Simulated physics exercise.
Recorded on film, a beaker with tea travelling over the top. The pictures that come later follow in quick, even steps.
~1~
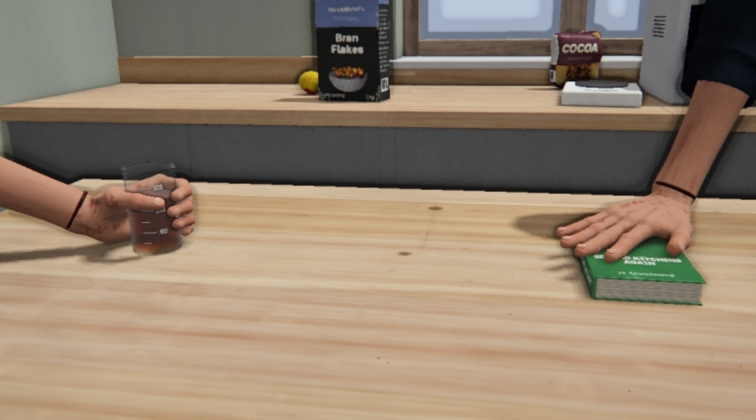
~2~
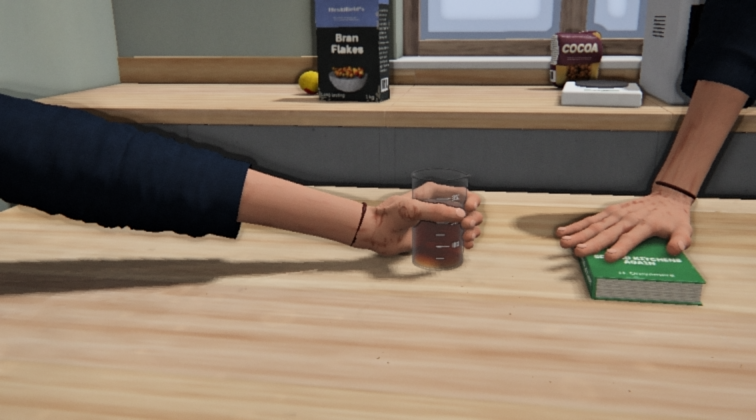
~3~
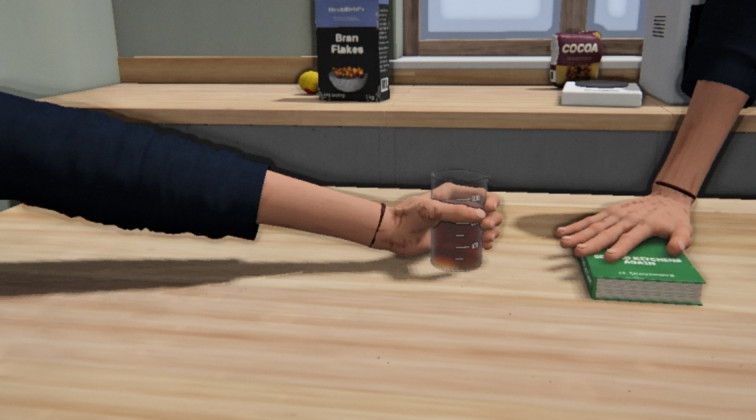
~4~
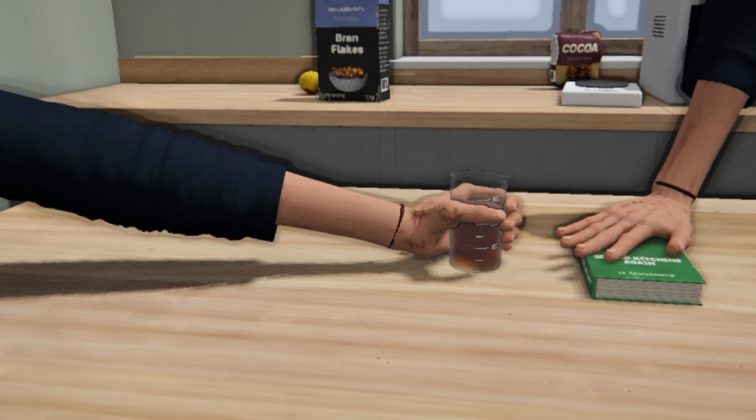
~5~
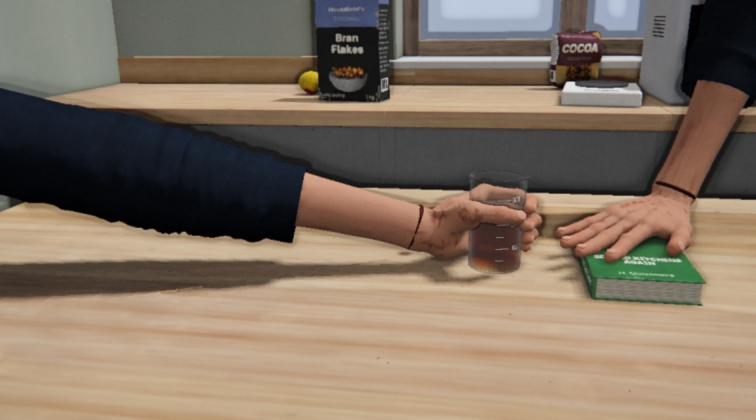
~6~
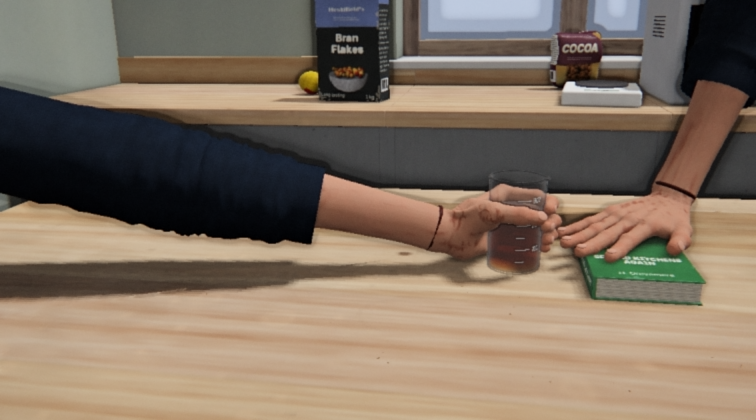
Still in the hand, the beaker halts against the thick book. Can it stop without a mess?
The liquid stays inside.
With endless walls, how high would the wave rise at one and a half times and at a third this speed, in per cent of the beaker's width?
Roughly 45 per cent first, then roughly 10 per cent.
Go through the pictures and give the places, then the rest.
At rest; beaker (153, 206) about two thirds full; thick book (631, 261), in the first frame.
Under way; beaker about two thirds full, surface at (438, 205), in the second frame.
On by 20 px; beaker (457, 218) about two thirds full, in the third frame.
On by 20 px; beaker about two thirds full, surface at (477, 207), in the fourth frame.
On by 20 px; beaker (496, 219) about two thirds full, in the fifth frame.
On by 20 px; beaker about two thirds full, surface at (516, 208); thick book (631, 261), in the sixth frame.
Shortly, the beaker meets the thick book.
Then, the tea surges up the wall; the wave climbs under half way to the rim.
At the finish, the beaker stands at the thick book; none is lost.
